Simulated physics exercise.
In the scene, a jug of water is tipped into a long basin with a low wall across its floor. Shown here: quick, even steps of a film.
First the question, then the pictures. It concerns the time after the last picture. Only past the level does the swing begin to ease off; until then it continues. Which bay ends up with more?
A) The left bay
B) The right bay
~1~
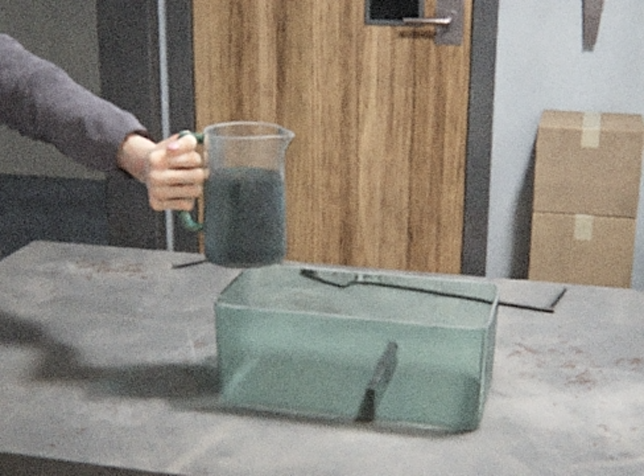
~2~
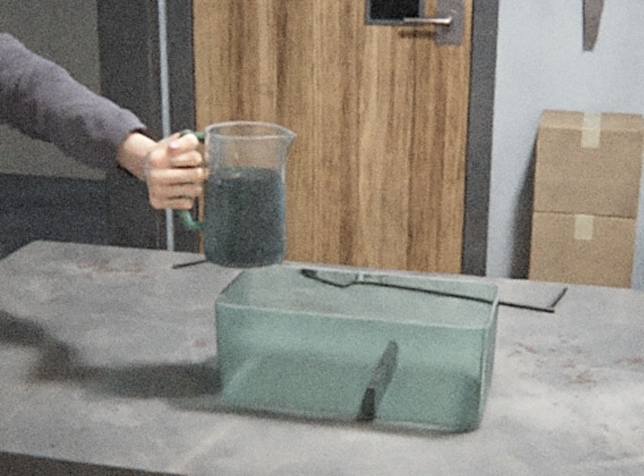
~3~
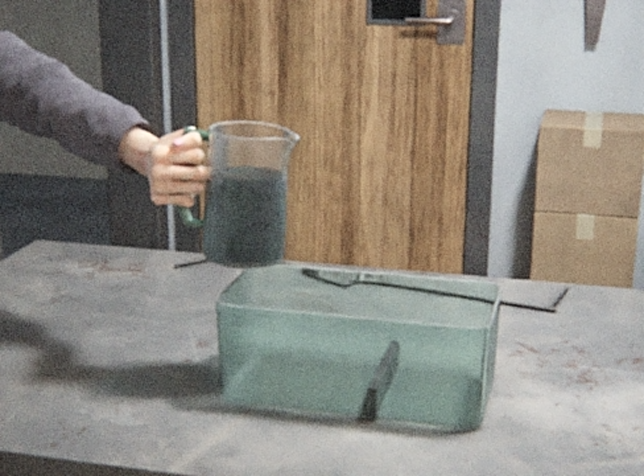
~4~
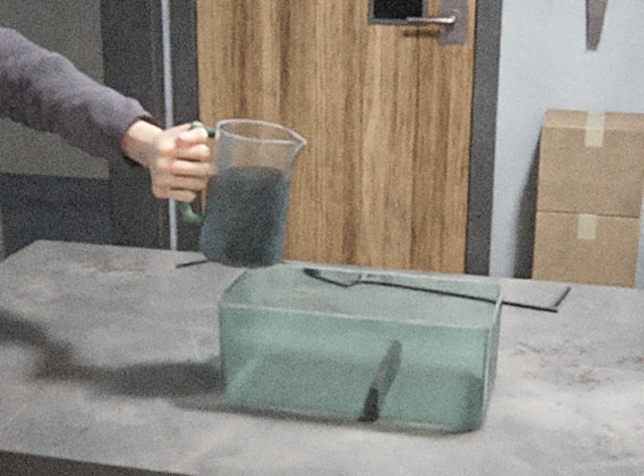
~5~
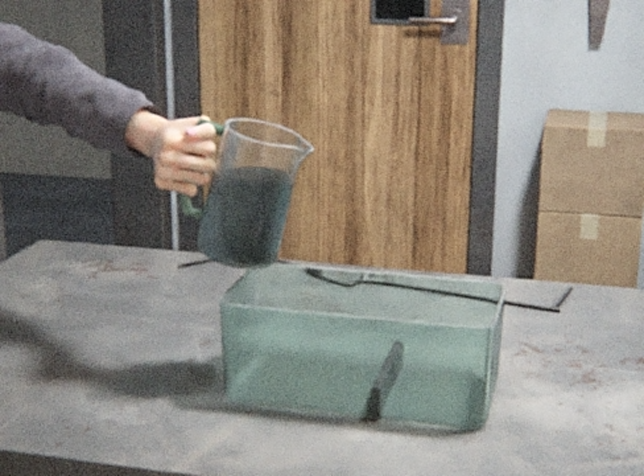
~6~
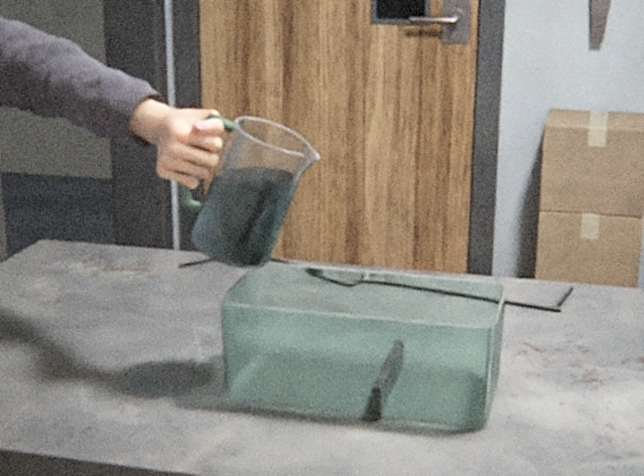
The left bay (A).
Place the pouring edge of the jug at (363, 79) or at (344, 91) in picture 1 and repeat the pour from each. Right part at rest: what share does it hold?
60 % and 85 %.
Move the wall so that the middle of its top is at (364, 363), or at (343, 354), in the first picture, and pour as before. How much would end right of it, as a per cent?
The first placement leaves close to 45 per cent, the second close to 85 per cent.
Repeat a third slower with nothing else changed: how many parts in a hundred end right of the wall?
Roughly 10 in a hundred.
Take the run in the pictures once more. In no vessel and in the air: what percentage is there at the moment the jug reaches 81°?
Around 5 in a hundred, more or less.
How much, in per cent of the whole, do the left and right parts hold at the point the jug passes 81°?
Left 0 %, right 0 %.
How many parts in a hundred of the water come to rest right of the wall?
About 10 percent.
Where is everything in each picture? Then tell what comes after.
It leans 0°; its right rim is at (294, 135); the water meets the walls at (211, 172) and (282, 176); the long basin's rim runs from (232, 284) to (494, 307); the wall's top is at (383, 365), in the first picture.
It leans 1°; its right rim is at (295, 135); the water meets the walls at (211, 172) and (283, 176), in the second picture.
It leans 4°; its right rim is at (299, 138); the water meets the walls at (212, 172) and (285, 176), in the third picture.
It leans 8°; its right rim is at (305, 142); the water meets the walls at (216, 172) and (288, 177), in the fourth picture.
It leans 14°; its right rim is at (313, 149); the water meets the walls at (218, 175) and (292, 177), in the fifth picture.
It leans 21°; its right rim is at (319, 158); the water meets the walls at (215, 185) and (296, 179), in the sixth picture.
A moment on, the tilt is 81° and 92 per cent is still to pour, 1 is left of the wall and 0 right of it.
Next, the tilt is 109° and 37 per cent is still to pour, 45 is left of the wall and 1 right of it.
Then the tilt is 111° and 4 per cent is still to pour, 84 is left of the wall and 4 right of it.
Later the tilt is 111° and 0 per cent is still to pour, 89 is left of the wall and 8 right of it.
In the end 88 per cent lies left of the wall, 9 right of it and 4 outside.
